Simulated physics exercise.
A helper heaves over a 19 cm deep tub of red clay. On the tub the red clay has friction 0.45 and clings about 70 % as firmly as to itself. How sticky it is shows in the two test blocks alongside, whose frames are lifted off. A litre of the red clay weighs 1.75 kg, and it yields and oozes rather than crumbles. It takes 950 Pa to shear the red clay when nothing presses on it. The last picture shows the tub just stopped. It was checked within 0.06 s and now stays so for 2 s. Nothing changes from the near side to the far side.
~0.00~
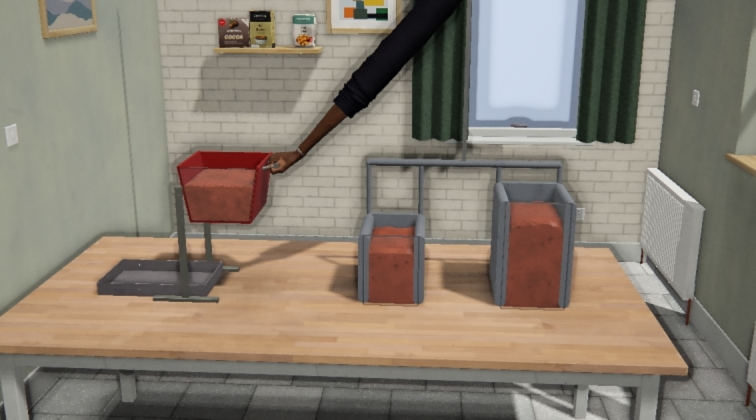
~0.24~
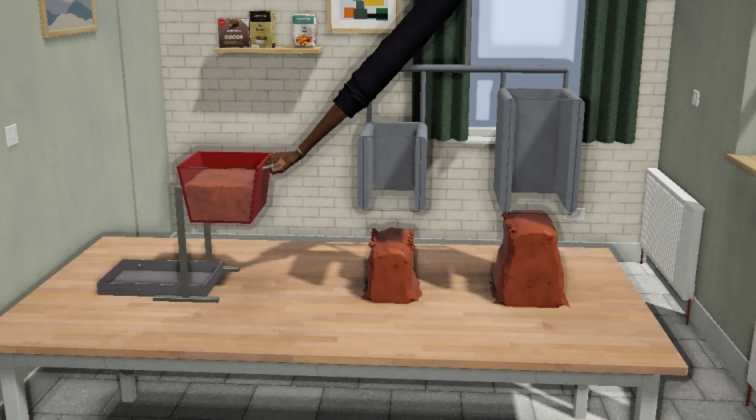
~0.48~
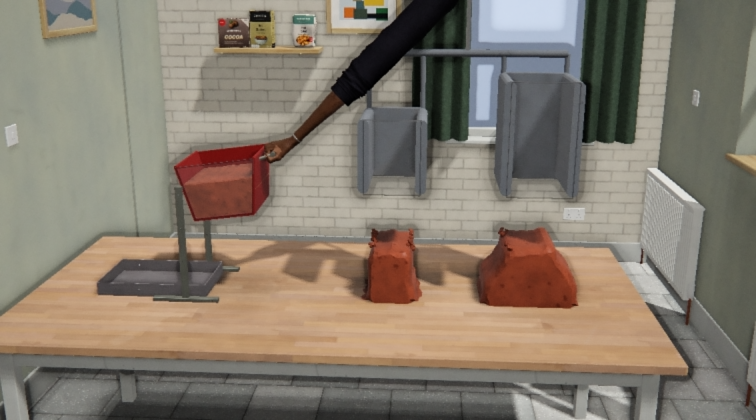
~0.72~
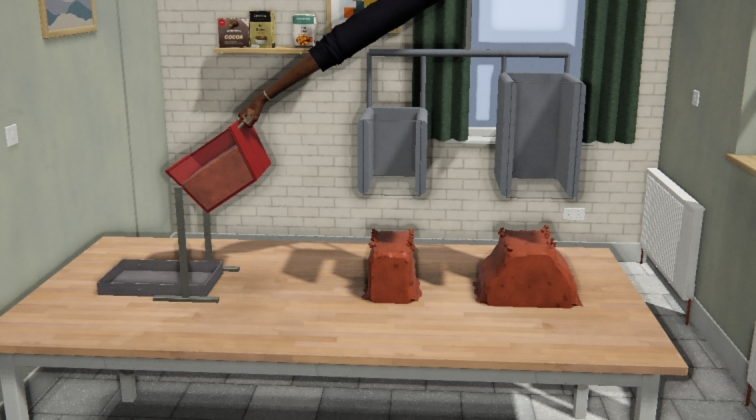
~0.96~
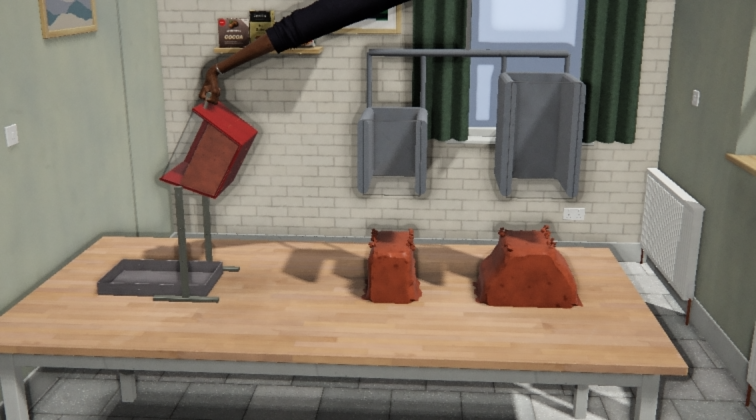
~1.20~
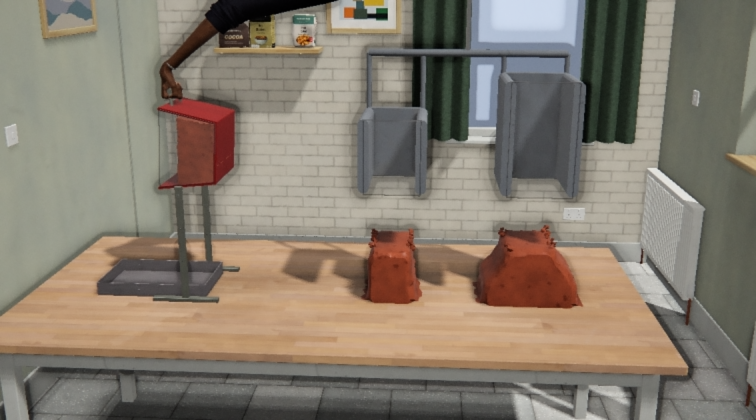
In the video, two grey moulds lift off blocks of red clay on a wooden table, and the right block slumps and spreads; a hand then tilts a red tub of clay on a stand leftward until it is nearly on its side.
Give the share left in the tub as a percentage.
About 96 %.
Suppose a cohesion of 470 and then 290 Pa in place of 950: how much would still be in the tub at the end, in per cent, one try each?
In that order: 50 %, 45 %.
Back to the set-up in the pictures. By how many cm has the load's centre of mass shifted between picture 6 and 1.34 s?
Roughly 2 cm.
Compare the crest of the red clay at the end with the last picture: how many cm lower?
About 7 cm.
After 1.34 s, the tub is at 86 degrees and holds 100 %.
After 1.51 s, the tub is at 86 degrees and holds 100 %.
After 1.68 s, the tub is at 86 degrees and holds 98 %.
After 1.85 s, the tub is at 86 degrees and holds 96 %.
After 3.20 s, the tub is at 86 degrees and holds 96 %.
